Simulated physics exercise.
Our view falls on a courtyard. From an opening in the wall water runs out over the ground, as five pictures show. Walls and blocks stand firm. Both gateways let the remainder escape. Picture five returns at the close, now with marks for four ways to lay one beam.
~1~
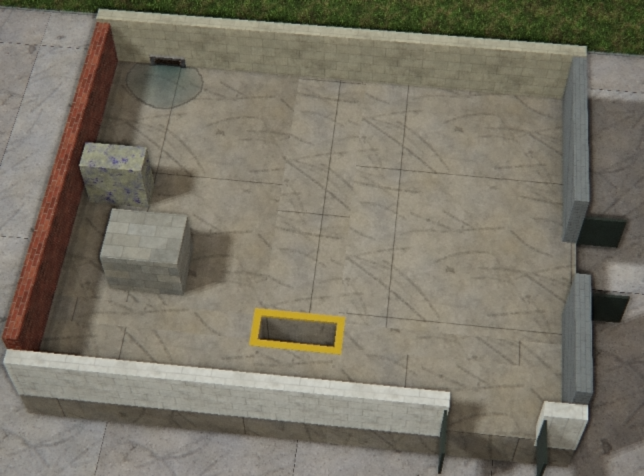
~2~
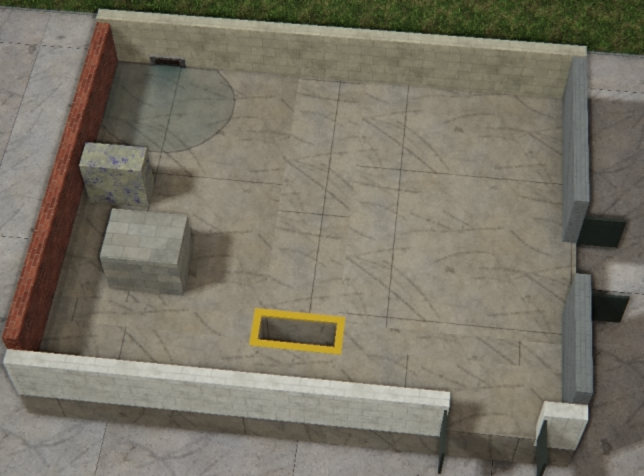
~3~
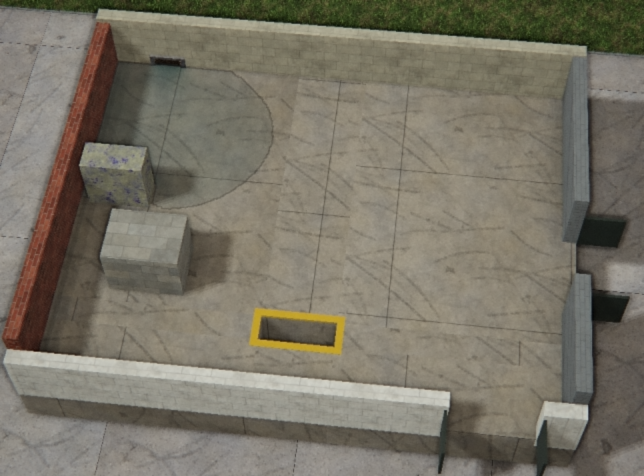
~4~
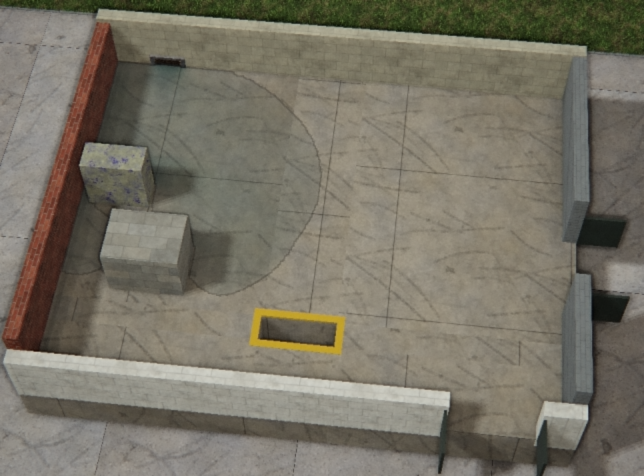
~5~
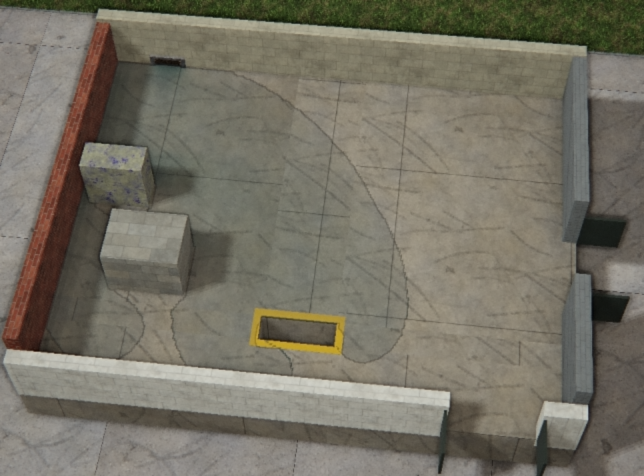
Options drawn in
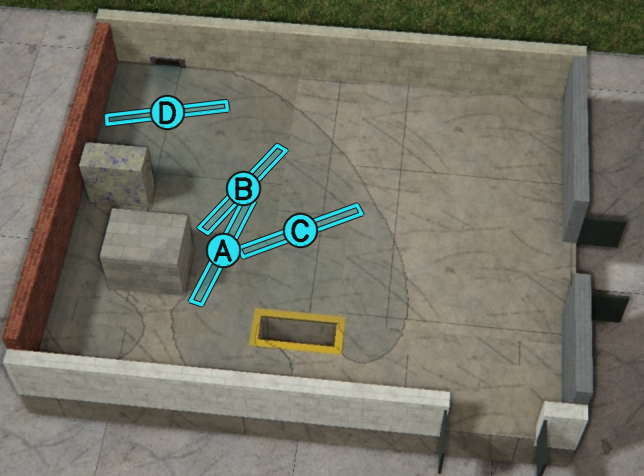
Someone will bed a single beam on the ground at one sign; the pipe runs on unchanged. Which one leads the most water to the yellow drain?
I would pick place B.
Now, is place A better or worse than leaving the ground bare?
It is worse.
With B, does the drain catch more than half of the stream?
No, it does not.
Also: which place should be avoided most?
The answer is D.
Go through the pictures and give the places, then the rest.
Outfall at (168, 61); yellow drain at (298, 331); open gate at (491, 421); open gate at (562, 277); front seen at (144, 99), 2 % of the ground wet; yellow drain still dry, in the first picture.
Front seen at (194, 143), 7 % of the ground wet; yellow drain still dry, in the second picture.
Front seen at (83, 191), 15 % of the ground wet; yellow drain still dry, in the third picture.
Front seen at (228, 286), 26 % of the ground wet; yellow drain still dry, in the fourth picture.
Front seen at (387, 344), 44 % of the ground wet; yellow drain taking water, in the fifth picture.
On the marked copy, A from (196, 302) to (249, 200); B from (203, 230) to (281, 148); C from (241, 252) to (359, 209); D from (106, 119) to (226, 105).
If A is chosen, about 20 % of the stream goes into the yellow drain, about 79 % out by the gates.
If B is chosen, about 29 % of the stream goes into the yellow drain, about 70 % out by the gates.
If C is chosen, about 18 % of the stream goes into the yellow drain, about 82 % out by the gates.
If D is chosen, about 13 % of the stream goes into the yellow drain, about 85 % out by the gates.
